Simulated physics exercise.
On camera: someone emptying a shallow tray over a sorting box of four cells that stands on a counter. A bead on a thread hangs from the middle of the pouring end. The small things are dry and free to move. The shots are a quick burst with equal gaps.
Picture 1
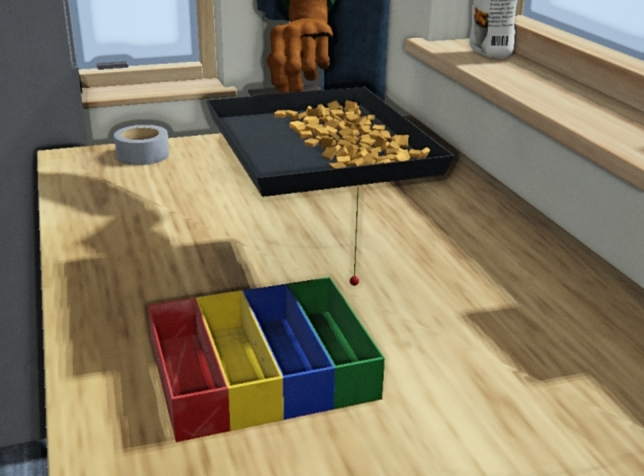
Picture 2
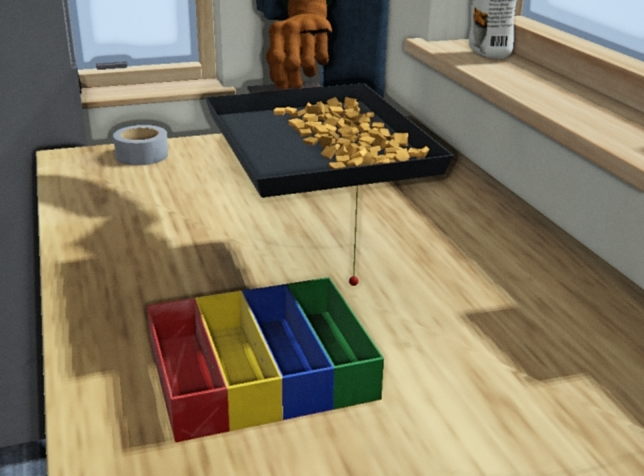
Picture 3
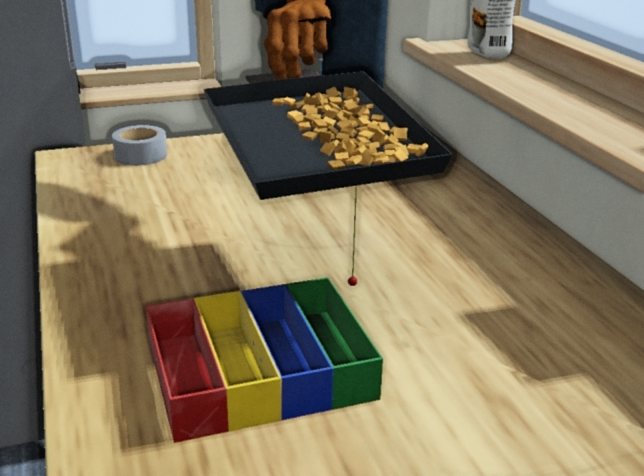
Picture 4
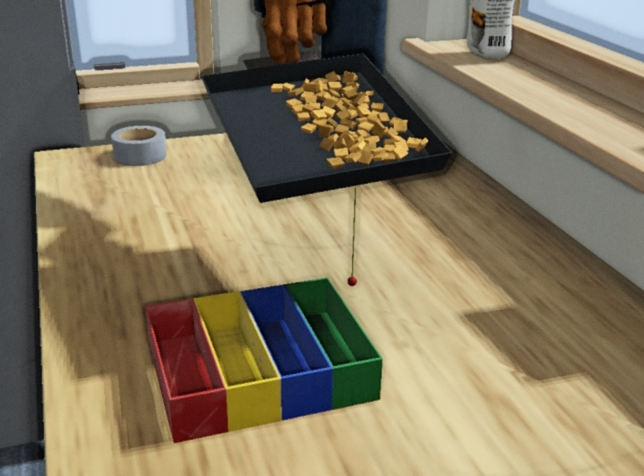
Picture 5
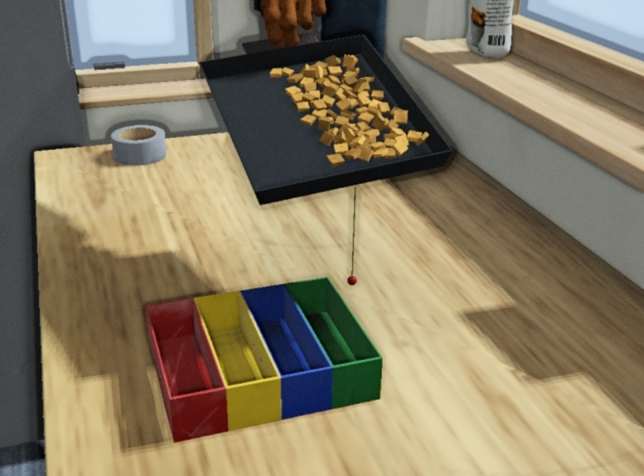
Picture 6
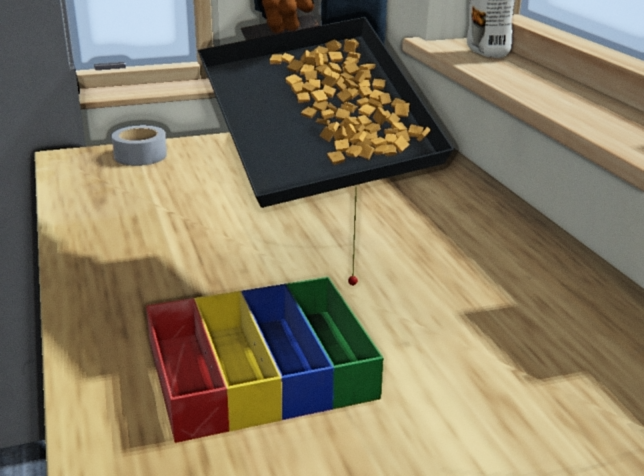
On a wooden counter, a gloved hand raising the far end of a black tray of tan pieces behind a four-coloured sorting box.
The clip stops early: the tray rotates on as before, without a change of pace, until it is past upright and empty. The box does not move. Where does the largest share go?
Fullest: The blue cell.
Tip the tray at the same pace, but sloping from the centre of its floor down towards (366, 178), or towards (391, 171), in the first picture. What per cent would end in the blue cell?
Roughly 0 per cent, and 0 per cent.
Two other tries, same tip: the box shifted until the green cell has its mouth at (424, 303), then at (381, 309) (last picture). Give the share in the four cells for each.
The first gives 90 %, the second 100 %.
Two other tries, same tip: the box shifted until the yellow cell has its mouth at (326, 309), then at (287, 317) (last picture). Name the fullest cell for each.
At the first place that red cell, at the second the yellow one.
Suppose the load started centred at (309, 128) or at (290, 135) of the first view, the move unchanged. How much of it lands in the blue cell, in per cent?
Near 60 % and 60 %.
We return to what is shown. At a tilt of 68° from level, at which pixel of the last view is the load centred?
At about (325, 170).
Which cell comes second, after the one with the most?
In second place: Green.
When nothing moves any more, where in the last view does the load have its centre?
Close to (295, 358).
Soon after the last picture, tray tipped steeply; nearly all on the tray; a small part falling or outside the box.
A little later, tray tipped past a quarter turn; about a third on the tray; about a quarter in the blue cell; about a quarter in the green cell; a small part in the yellow cell; a stray few in the red cell; about a quarter falling or outside the box.
Later still, tray tipped past a quarter turn; about half in the blue cell; about a third in the green cell; a small part in the yellow cell; a stray few in the red cell; a small part falling or outside the box.
At rest, tray tipped past a quarter turn; about half in the blue cell; about a third in the green cell; a small part in the yellow cell; a stray few in the red cell; a small part outside the box.
